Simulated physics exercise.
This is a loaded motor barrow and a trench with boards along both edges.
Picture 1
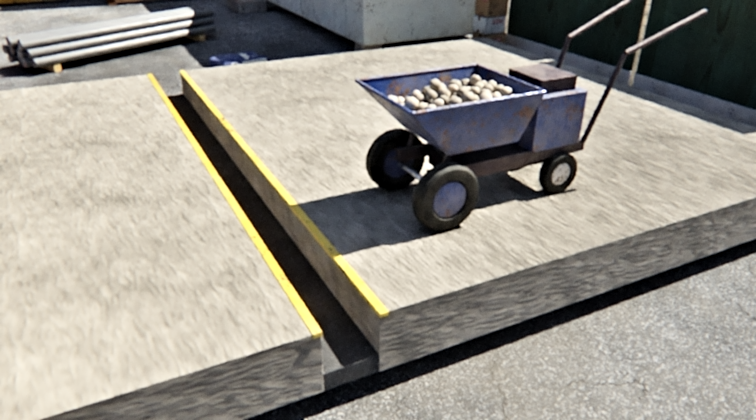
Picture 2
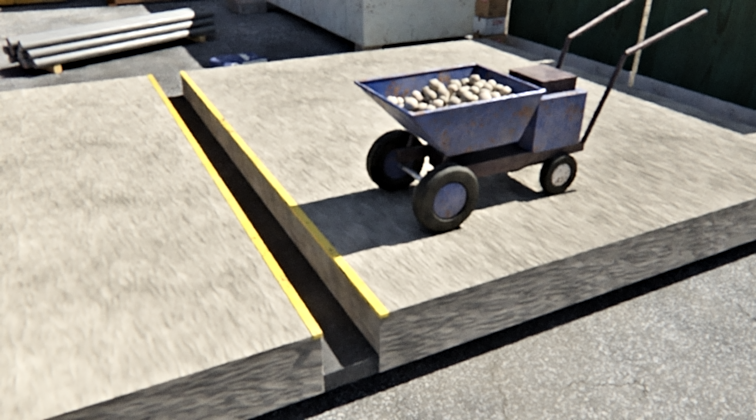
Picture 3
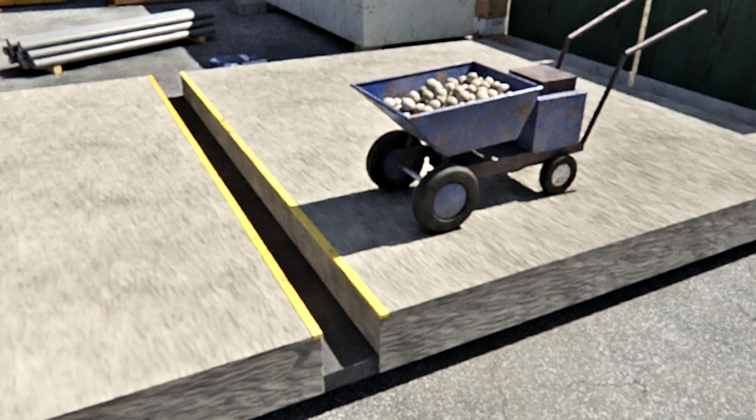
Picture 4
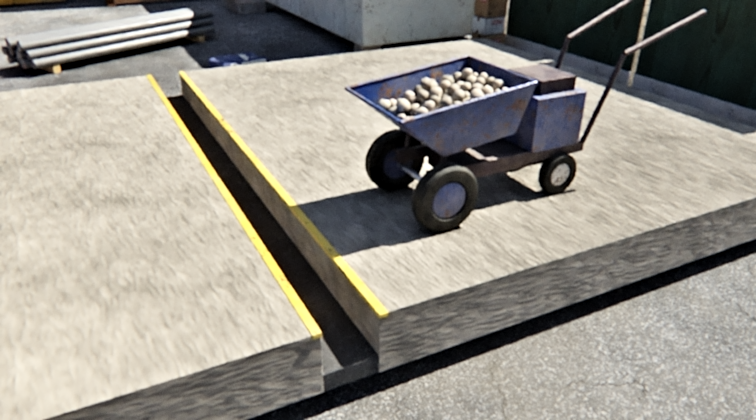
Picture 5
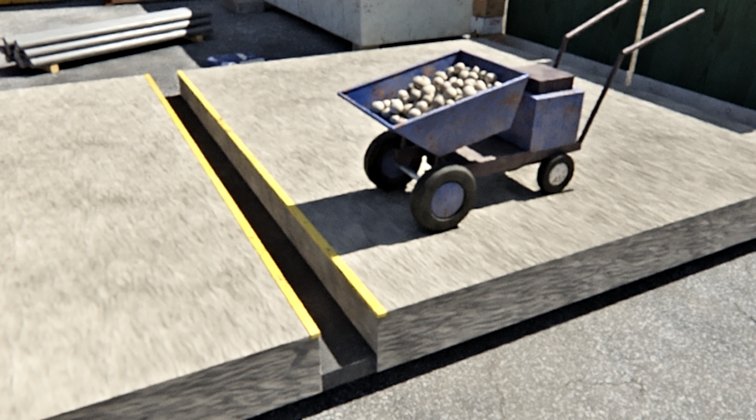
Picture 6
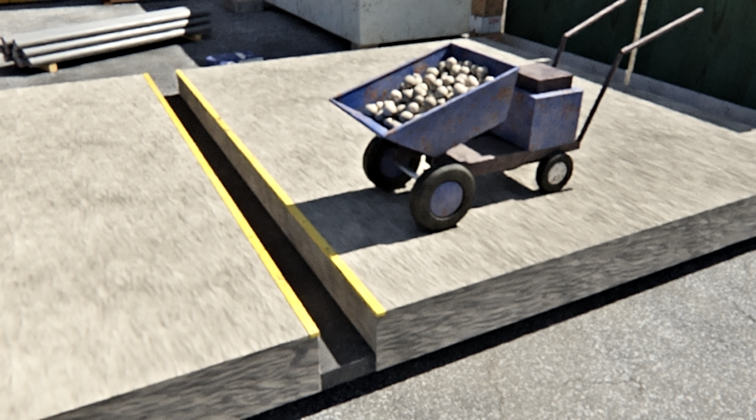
The blue skip of a barrow loaded with pebbles tilts gradually leftward beside a narrow trench.
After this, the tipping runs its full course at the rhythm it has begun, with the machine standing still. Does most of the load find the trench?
In the trench: The larger part.
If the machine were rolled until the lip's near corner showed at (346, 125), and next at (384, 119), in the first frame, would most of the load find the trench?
At the first place below a half, at the second above a half.
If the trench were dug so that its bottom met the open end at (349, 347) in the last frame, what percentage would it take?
Some 70 per cent.
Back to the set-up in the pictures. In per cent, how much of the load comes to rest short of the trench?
It comes to 10 per cent or so.
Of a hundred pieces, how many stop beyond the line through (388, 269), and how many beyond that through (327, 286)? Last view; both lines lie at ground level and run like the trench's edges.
About 90 and 50 per cent.
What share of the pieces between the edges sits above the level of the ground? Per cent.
It comes to 5 per cent or so.
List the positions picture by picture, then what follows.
The first frame shows lip of the skip at (412, 114), level; top of the load at (474, 91), river pebbles; first edge of the trench at (356, 278); far edge at (293, 296), the trench under half as wide as the skip, and about as deep as wide.
The second frame shows lip of the skip at (411, 116), level; top of the load at (474, 92).
The third frame shows lip of the skip at (407, 119), tipped barely; top of the load at (471, 90).
The fourth frame shows lip of the skip at (401, 123), tipped a little; top of the load at (466, 88).
The fifth frame shows lip of the skip at (392, 129), tipped a little; top of the load at (469, 86).
The sixth frame shows lip of the skip at (383, 137), tipped clearly; top of the load at (461, 81); first edge of the trench at (352, 278); far edge at (290, 295).
Soon after the last picture, skip tipped steeply; all in the skip.
A little later, skip tipped right over; about half in the skip; a small part short of the trench; about a third in or heaped over the trench; a stray few falling.
Later still, skip tipped right over; a small part in the skip; a small part short of the trench; most in or heaped over the trench; a stray few beyond it.
At rest, skip tipped right over; a small part in the skip; a small part short of the trench; most in or heaped over the trench; a stray few beyond it.
